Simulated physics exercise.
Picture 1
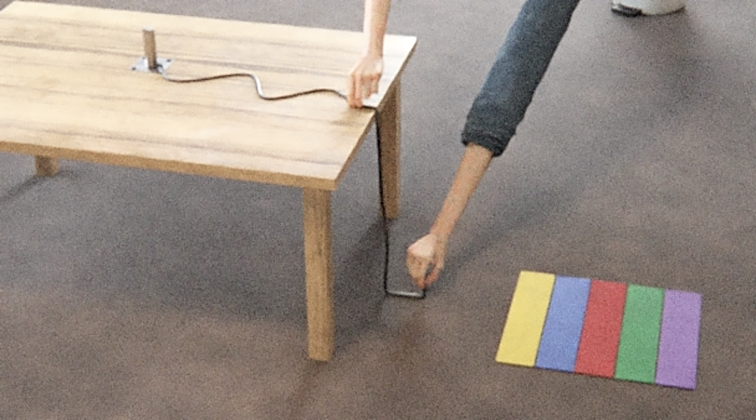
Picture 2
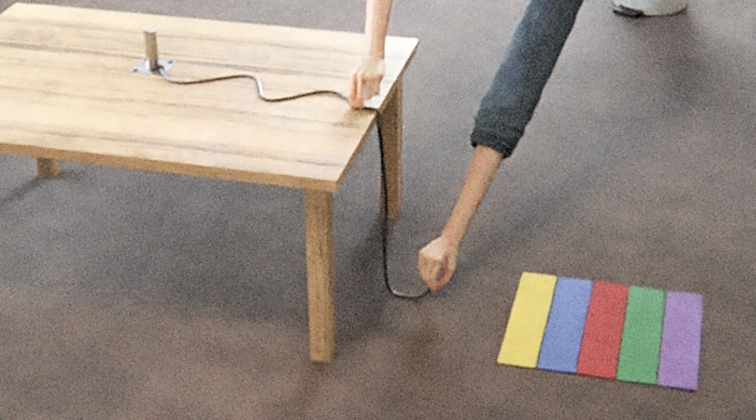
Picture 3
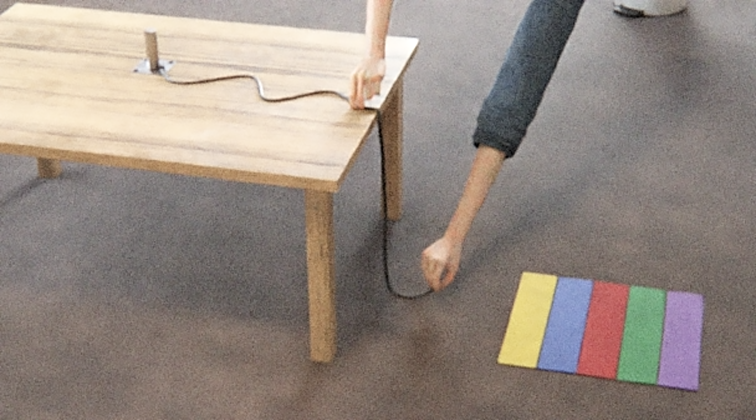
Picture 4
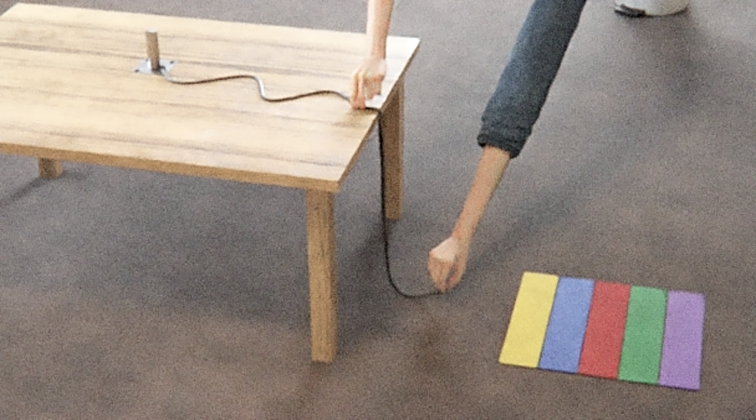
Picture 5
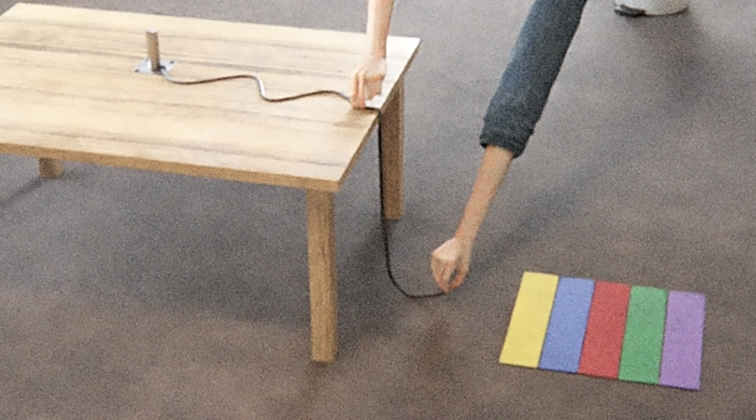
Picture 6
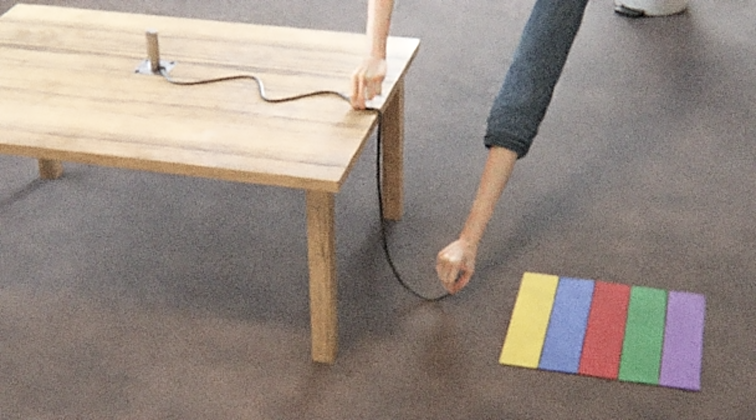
The clip opens on a dark cord running across a wooden table and down over its edge, where one hand pinches it while another holds its lower end near the floor. The lower hand draws the end slightly right, toward the yellow, blue, red, green and purple strips, and the hanging cord curves outward.
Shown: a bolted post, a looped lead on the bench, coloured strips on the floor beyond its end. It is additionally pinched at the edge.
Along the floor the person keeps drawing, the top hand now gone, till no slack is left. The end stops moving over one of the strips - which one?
The green strip.
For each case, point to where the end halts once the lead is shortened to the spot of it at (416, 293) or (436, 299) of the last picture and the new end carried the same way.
Roughly (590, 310), (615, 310).
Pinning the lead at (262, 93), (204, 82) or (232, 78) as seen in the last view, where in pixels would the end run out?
For the three tries you'd see (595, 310), (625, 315) and (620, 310).
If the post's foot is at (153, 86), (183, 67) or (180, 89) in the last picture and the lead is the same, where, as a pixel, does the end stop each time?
One per try, in order: (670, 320), (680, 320), (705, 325).
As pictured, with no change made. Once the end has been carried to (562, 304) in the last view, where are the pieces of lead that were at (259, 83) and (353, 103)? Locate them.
(287, 86) for the first, (395, 142) for the second.
Soon after, end near (562, 304); over blue.
Then, end near (615, 311); over red.
At full stretch, end near (648, 316); over green. The green one.
